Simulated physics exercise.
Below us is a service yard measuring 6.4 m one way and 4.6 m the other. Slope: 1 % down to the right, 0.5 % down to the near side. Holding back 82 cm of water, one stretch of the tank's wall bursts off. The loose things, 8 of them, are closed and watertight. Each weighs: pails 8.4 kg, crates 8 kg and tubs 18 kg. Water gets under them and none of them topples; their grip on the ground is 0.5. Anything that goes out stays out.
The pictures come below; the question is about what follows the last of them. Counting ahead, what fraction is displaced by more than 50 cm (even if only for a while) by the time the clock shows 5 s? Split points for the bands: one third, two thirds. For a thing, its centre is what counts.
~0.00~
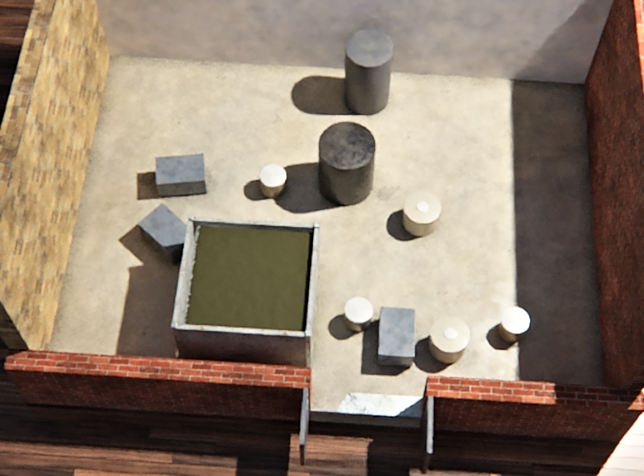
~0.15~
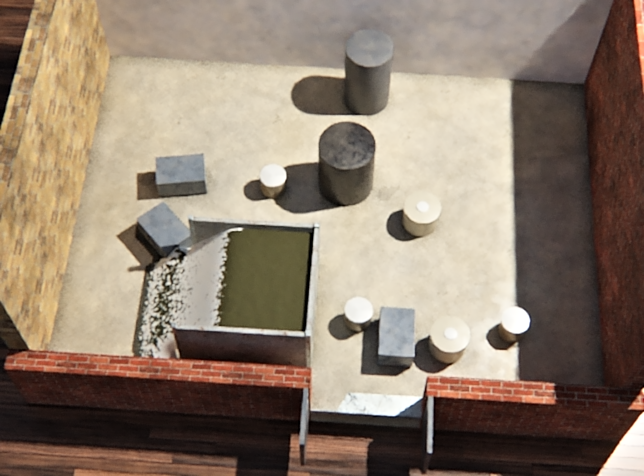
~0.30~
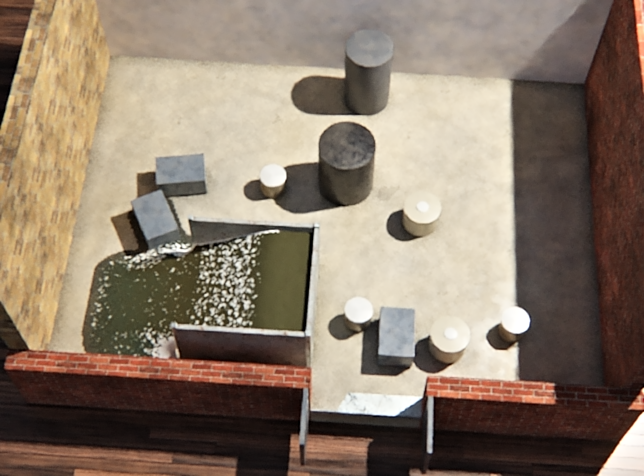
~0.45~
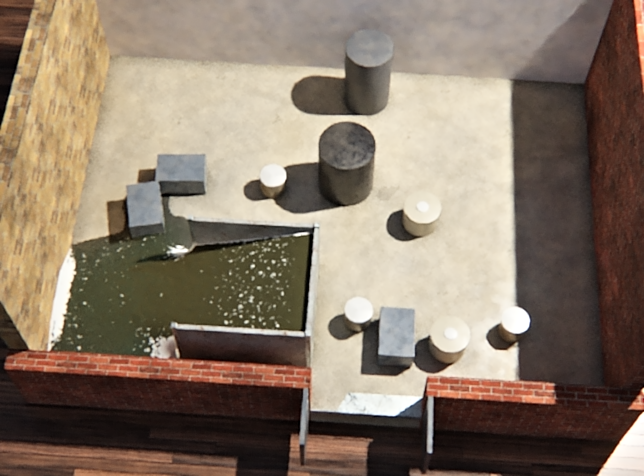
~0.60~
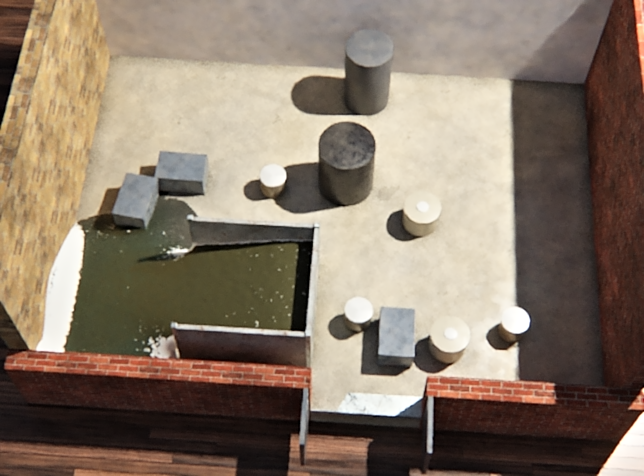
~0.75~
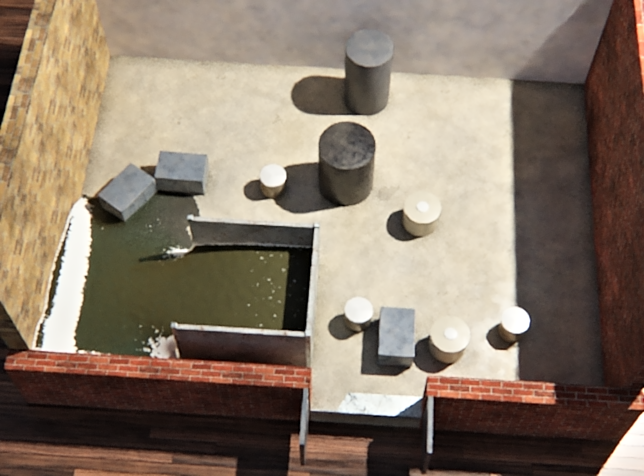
My call: Under one third.
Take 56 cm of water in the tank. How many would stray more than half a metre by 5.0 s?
With that change, 2 of them.
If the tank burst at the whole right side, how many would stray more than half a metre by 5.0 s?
5.
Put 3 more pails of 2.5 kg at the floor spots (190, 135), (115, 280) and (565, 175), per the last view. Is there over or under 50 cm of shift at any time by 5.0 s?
Well, in turn they are above that, above that and below that.
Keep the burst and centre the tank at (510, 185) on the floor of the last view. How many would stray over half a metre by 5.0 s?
The answer would then be 4.
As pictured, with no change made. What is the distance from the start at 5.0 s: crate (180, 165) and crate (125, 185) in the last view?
Respectively, 200 centimetres and 250 centimetres.
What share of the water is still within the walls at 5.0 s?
98 %.
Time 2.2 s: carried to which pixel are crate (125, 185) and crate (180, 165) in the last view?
(185, 61) and (214, 163), roughly.
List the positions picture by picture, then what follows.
A crate at (166, 228) rests on the ground; a crate at (180, 169) rests on the ground; 1.9 m2 under water; 0 of 8 have shifted, in the first picture.
A crate at (164, 226), on the bottom, 4 cm from its start; a crate at (180, 169), on the bottom; 2.7 m2 under water; 0 of 8 have shifted, in the second picture.
A crate at (154, 214), on the bottom, 24 cm from its start; a crate at (180, 169), on the bottom; water covers 3.7 m2; 1 of 8 have shifted, in the third picture.
A crate at (144, 204) rests on the ground, 45 cm from its start; a crate at (180, 167) rests on the ground; water covers 4.8 m2; 1 of 8 have shifted, in the fourth picture.
A crate at (135, 195), on the bottom, 62 cm from its start; a crate at (181, 166), on the bottom, 4 cm from its start; 5.2 m2 under water; 1 of 8 have shifted, in the fifth picture.
A crate at (126, 187), on the bottom, 78 cm from its start; a crate at (181, 166), on the bottom, 4 cm from its start; 5.5 m2 under water; 1 of 8 have shifted, in the sixth picture.
After 1.1 s 1 of 8 are over 50 cm from their spots; 0 afloat.
After 2.2 s 1 of 8 are over 50 cm from their spots; 1 afloat.
After 3.5 s 2 of 8 are over 50 cm from their spots; 1 afloat.
After 5.0 s 2 of 8 are over 50 cm from their spots, and 2 have been at some point; 2 afloat.
